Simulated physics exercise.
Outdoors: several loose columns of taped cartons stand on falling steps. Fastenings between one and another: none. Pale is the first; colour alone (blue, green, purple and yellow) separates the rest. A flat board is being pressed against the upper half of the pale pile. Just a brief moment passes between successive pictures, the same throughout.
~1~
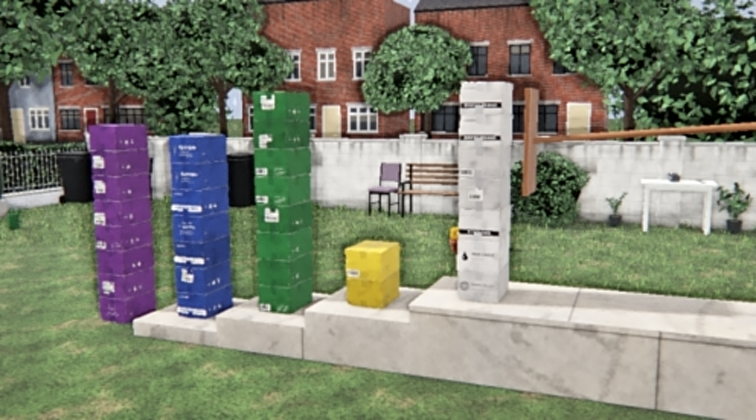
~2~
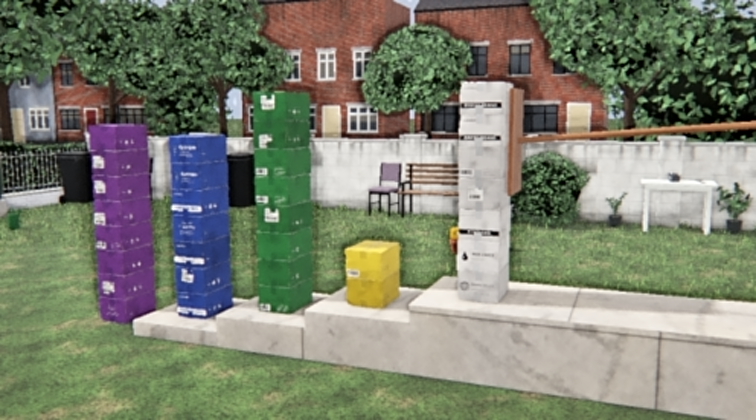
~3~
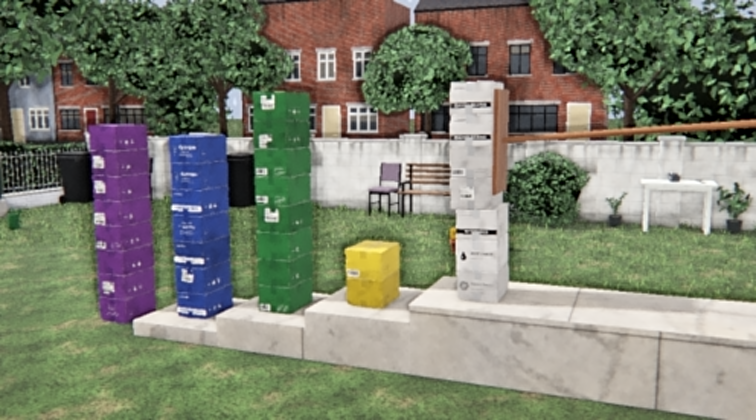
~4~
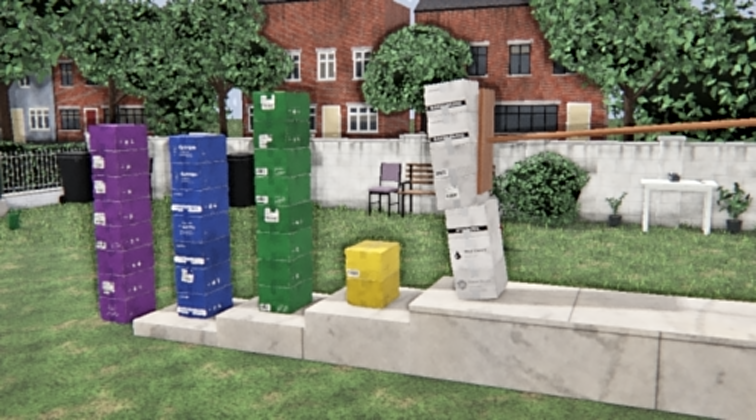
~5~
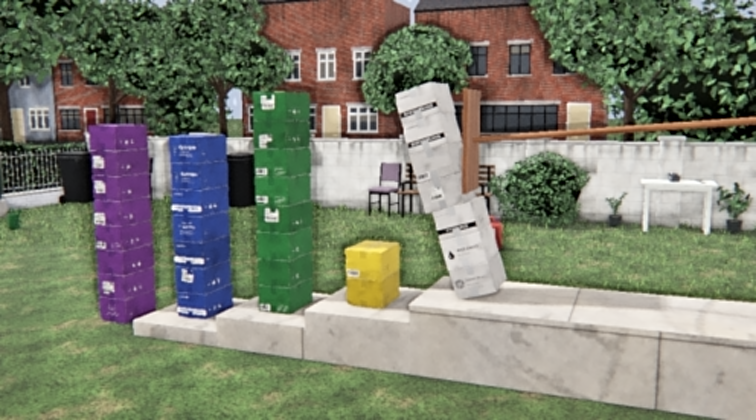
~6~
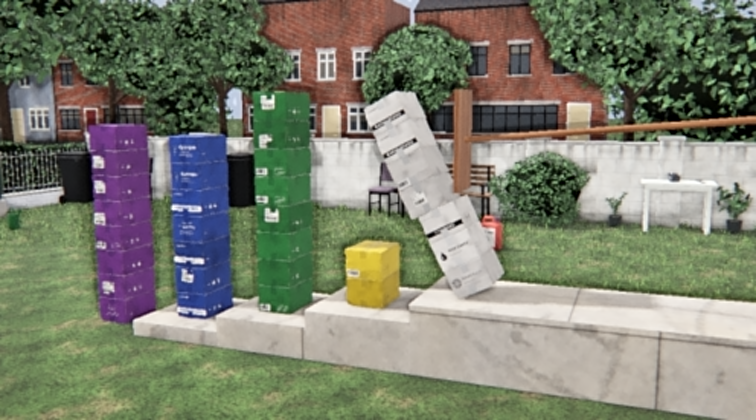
In a walled garden, purple, blue, green, yellow and white stacks of boxes stand on and beside stepped stone blocks. A brown board slides left against the upper part of the tall white stack, which bends and then leans clearly left towards the yellow boxes, while the other stacks stay still.
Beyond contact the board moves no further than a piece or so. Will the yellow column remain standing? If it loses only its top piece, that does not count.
Yes: Most likely it comes through mostly unharmed.
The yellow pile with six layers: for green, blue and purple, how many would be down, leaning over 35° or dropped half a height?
Counts - green: 8, blue: 6, purple: 7.
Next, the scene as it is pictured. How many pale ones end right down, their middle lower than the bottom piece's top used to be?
The number works out at 4.
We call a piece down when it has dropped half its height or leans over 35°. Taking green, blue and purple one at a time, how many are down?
Green 5, blue 7, purple 6.
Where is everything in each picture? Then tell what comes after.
In the first picture (we follow the side turned to the camera), board (527, 128) not yet touching; top yellow carton (363, 265); top green carton (269, 106); no other piece has moved.
The second picture shows board (511, 128) not yet touching; top yellow carton (363, 265).
The third picture shows board (495, 128) pushing; top yellow carton (363, 265).
The fourth picture shows board (480, 128) pushing, top of the pale pile leaning a little; top yellow carton (363, 265); no other piece has moved.
The fifth picture shows board (465, 127) pushing, top of the pale pile leaning clearly; top yellow carton (363, 265); no other piece has moved.
The sixth picture shows board (456, 127) stopped, top of the pale pile leaning clearly; top yellow carton (363, 265); top blue carton (184, 150); no other piece has moved.
Soon, 7 of the pale pile down; none of the 2 yellow cartons down (0 of 25 in all colours); top yellow carton displaced a little; top green carton tipped barely.
A while on, 7 of the pale pile down; none of the 2 yellow cartons down (5 of 25 in all colours); top yellow carton displaced a little; top green carton tipped well over, about its own height lower.
Towards the end, 7 of the pale pile down; none of the 2 yellow cartons down (12 of 25 in all colours); top yellow carton displaced a little; top green carton tipped well over, some five heights lower.
Then, 7 of the pale pile down; none of the 2 yellow cartons down (18 of 25 in all colours); top yellow carton displaced a little; top purple carton on its side.
Finally, 7 of the pale pile down; none of the 2 yellow cartons down (18 of 25 in all colours); top yellow carton displaced a little; top blue carton on its side. Seen by the last camera, middles, top yellow carton near (365, 259), top blue carton near (28, 262).
